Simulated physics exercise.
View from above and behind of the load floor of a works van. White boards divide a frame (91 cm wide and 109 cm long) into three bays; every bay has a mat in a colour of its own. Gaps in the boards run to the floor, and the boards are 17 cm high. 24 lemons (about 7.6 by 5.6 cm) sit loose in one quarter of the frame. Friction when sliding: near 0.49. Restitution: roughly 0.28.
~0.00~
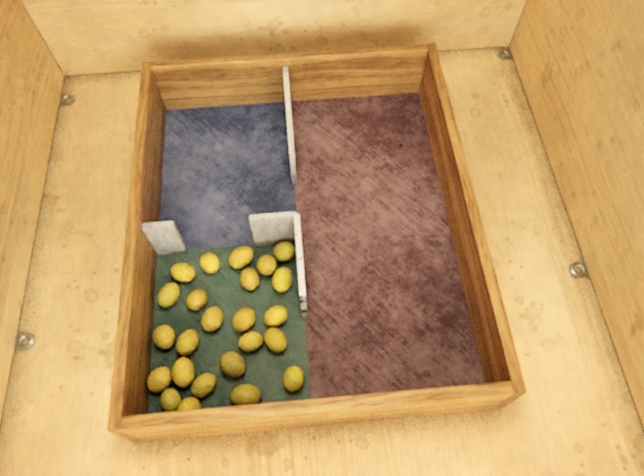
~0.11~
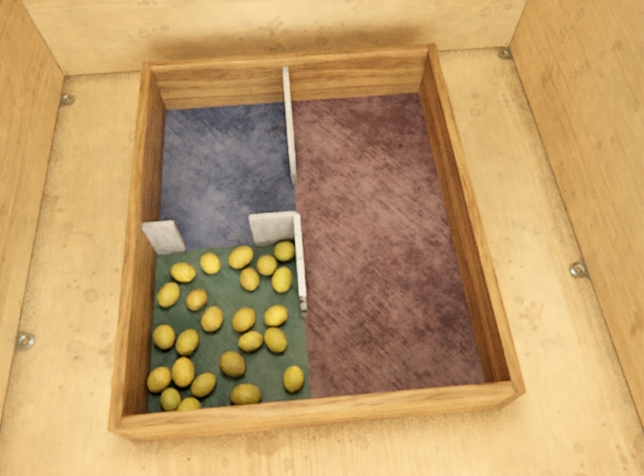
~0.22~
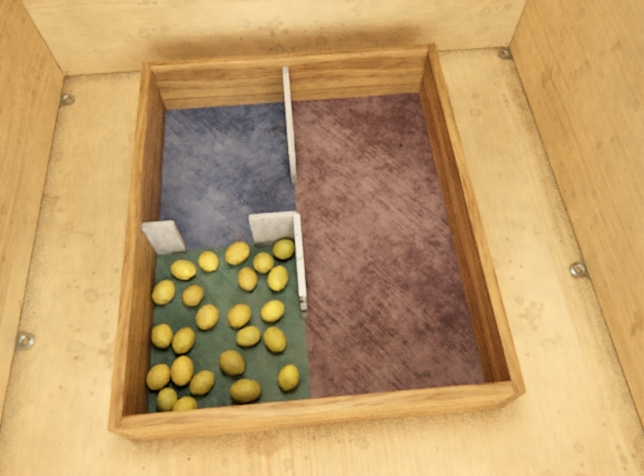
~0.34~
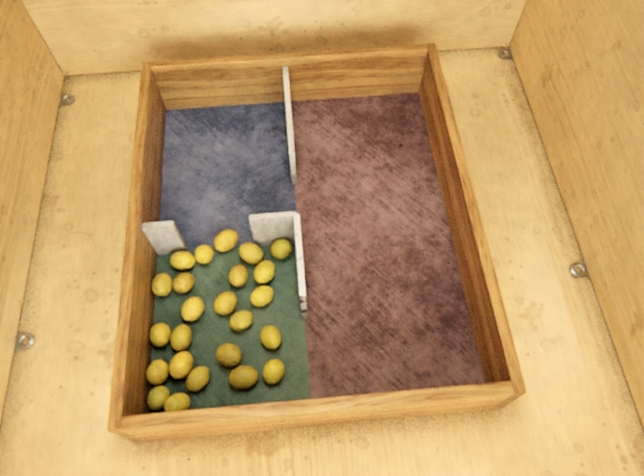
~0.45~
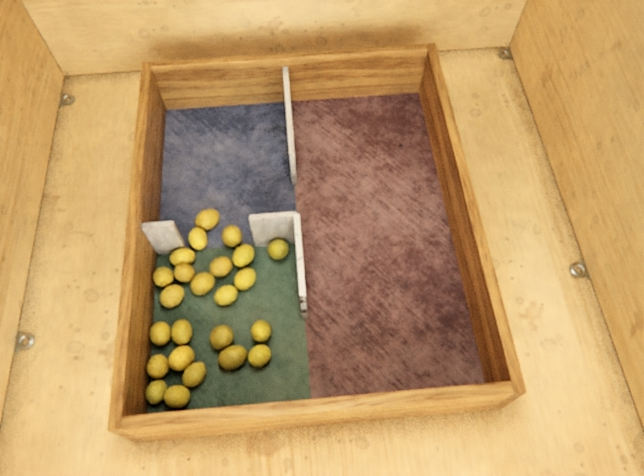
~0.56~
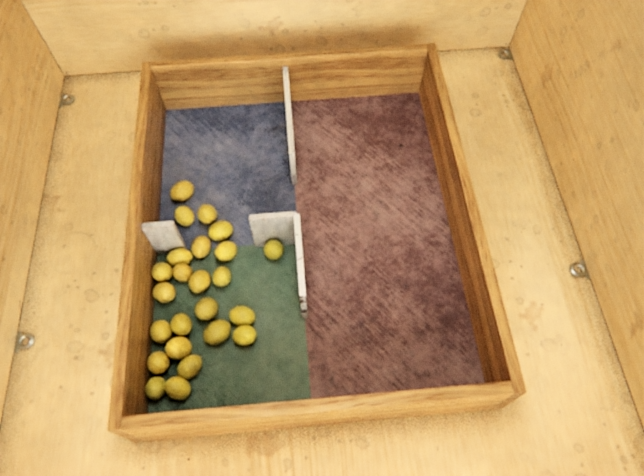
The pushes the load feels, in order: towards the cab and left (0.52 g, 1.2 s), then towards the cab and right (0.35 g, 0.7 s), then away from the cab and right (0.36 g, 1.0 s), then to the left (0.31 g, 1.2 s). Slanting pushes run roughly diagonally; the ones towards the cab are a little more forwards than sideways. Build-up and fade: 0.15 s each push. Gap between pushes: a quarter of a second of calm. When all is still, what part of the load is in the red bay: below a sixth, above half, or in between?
Into the red bay go under one-sixth of them by the end.
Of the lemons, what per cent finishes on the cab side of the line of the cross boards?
Some 40 per cent.
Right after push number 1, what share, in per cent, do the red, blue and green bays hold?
After that push: Red 0, blue 50 and green 50 percent.
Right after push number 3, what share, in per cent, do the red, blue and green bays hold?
The load sits as red 40 per cent, blue 30 per cent and green 20 per cent.
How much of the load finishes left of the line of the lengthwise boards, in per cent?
Roughly 90 per cent.
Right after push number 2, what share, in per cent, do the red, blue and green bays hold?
The split comes out as red 0 per cent, blue 50 per cent and green 50 per cent.
After push 1 (1.44 s), 11 in the blue bay and 13 in the green bay.
After push 2 (2.39 s), 11 in the blue bay and 13 in the green bay.
After push 3 (3.64 s), 10 in the red bay, 8 in the blue bay and 6 in the green bay.
After push 4 (5.09 s), 2 in the red bay, 9 in the blue bay and 13 in the green bay.
Final count (at 6.32 s), 2 in the red bay, 9 in the blue bay and 13 in the green bay. Asked share, 2 of 24, 8 per cent.
